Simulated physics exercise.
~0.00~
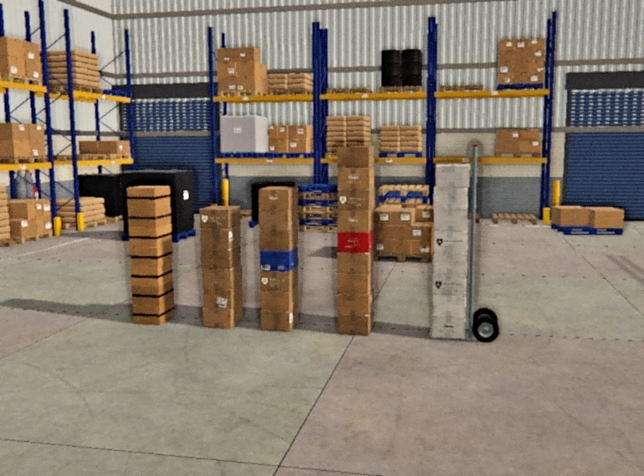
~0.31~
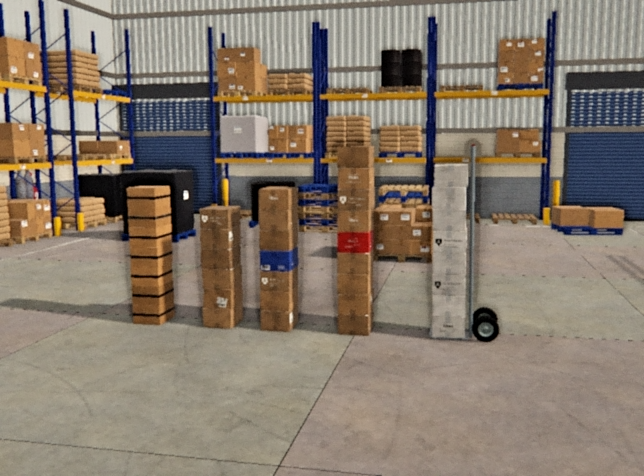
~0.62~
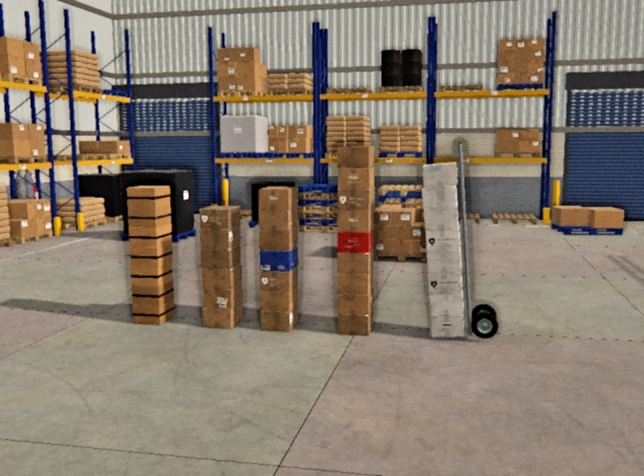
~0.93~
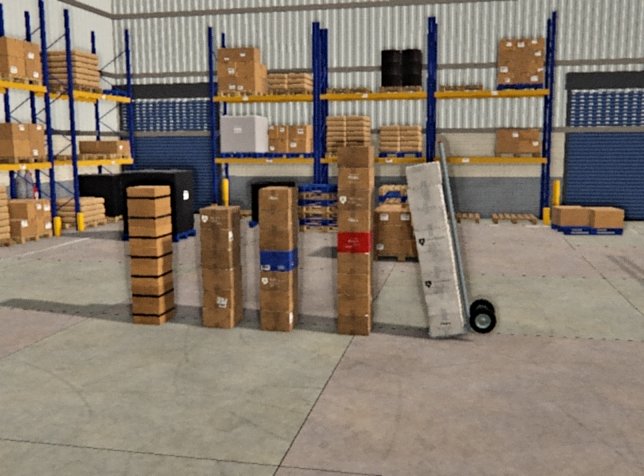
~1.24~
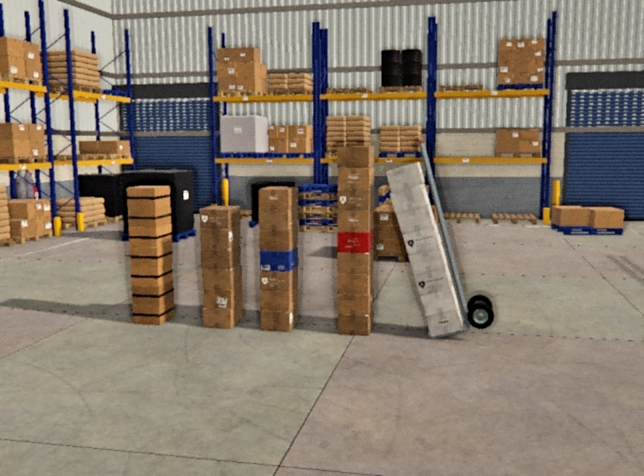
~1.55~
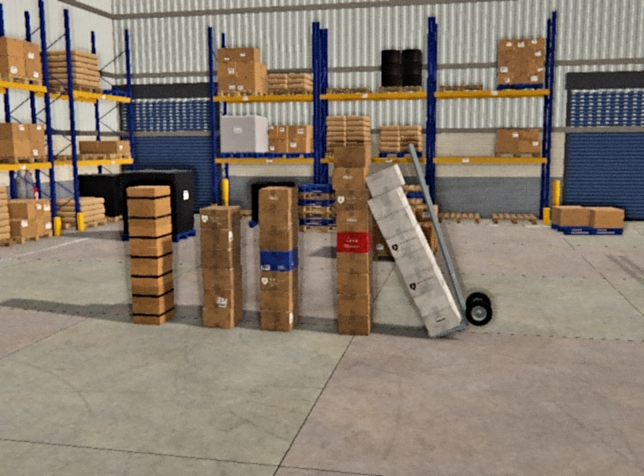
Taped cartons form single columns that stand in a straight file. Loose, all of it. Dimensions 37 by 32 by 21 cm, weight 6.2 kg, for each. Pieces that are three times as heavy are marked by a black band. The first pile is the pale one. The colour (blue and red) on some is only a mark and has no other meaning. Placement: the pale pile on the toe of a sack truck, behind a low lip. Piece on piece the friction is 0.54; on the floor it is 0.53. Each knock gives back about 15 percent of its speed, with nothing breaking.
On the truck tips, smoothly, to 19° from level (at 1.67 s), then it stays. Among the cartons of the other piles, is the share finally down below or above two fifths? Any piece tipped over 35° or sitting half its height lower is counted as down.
Above.
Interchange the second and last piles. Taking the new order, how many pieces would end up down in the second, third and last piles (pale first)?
Pile by pile, you'd see second at 0, third at 0 and last at 0 down.
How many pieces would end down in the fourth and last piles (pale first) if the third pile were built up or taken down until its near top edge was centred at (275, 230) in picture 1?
Result: Fourth pile 6, last pile 7.
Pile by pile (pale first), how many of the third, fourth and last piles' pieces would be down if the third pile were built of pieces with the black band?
Pieces down: Third pile 7, fourth pile 6, last pile 6.
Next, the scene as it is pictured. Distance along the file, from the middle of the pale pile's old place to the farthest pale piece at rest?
Something like 150 cm along the file.
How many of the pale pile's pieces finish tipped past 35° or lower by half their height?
That happens to 8 of them.
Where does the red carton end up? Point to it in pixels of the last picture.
Somewhere around pixel (256, 270).
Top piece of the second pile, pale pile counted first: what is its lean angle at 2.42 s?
Tilt: Near 20 degrees.
By 2.42 s, 8 of the pale pile down; none of the 29 other cartons down, 11 disturbed; red carton tilted 24°.
By 3.04 s, 8 of the pale pile down; 10 of the 29 other cartons down; red carton tilted 28°, 32 cm lower; blue carton tilted 25°.
By 4.34 s, 8 of the pale pile down; 28 of the 29 other cartons down; blue carton tilted 42°, 34 cm lower; red carton tilted 29°, 35 cm lower.
When it is over (6.0 s), 8 of the pale pile down; 28 of the 29 other cartons down; blue carton tilted 42°, 34 cm lower; red carton tilted 28°, 35 cm lower. That is 97 per cent. In pixels of the last frame, middles, blue carton near (204, 287), red carton near (256, 271).
